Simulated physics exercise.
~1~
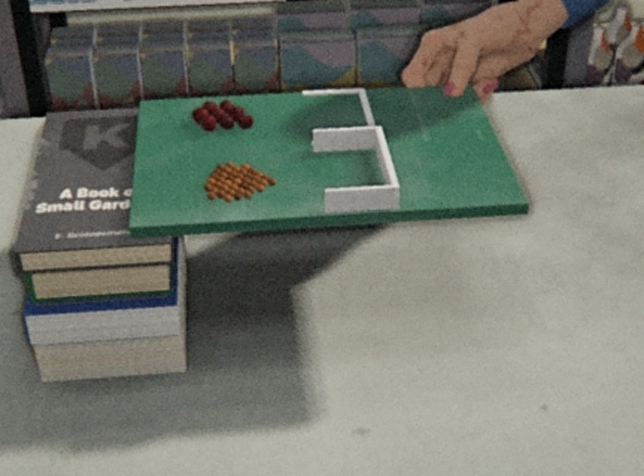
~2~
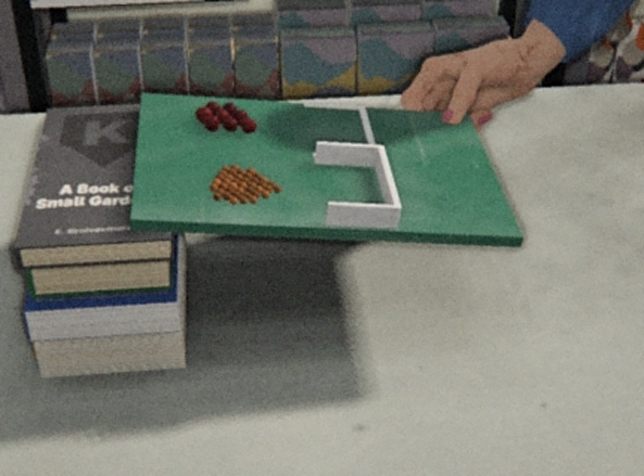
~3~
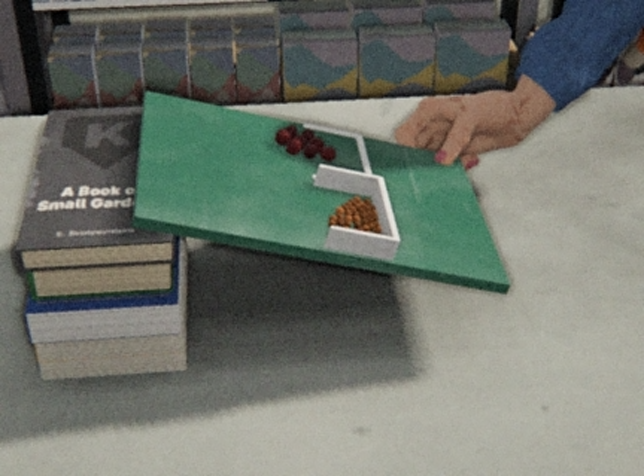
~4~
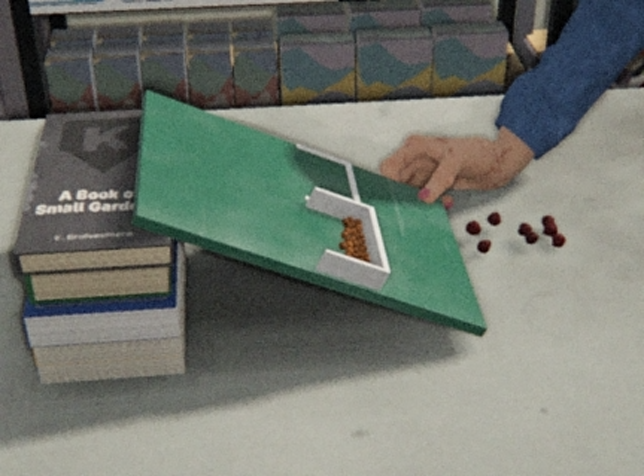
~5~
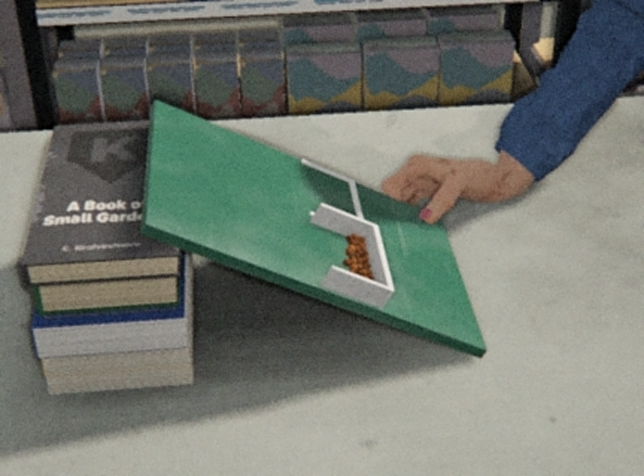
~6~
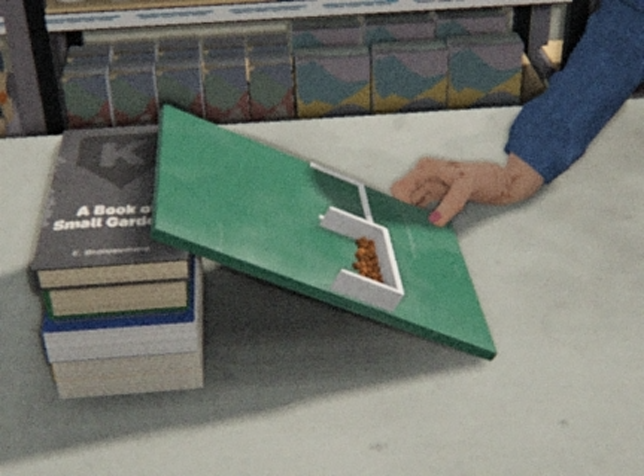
At first, a hand holds a green board nearly level, its left end resting on a stack of books, with a cluster of dark red balls at the back, a patch of small orange-brown pieces at the front, and white strips standing on edge. The hand lowers the right end, and the board begins to tilt. Both groups slide down toward the strips. The red balls get past the back strip and scatter onto the pale table, then go out of sight. The board comes to rest as a ramp, with the orange-brown pieces gathered behind the front strip.
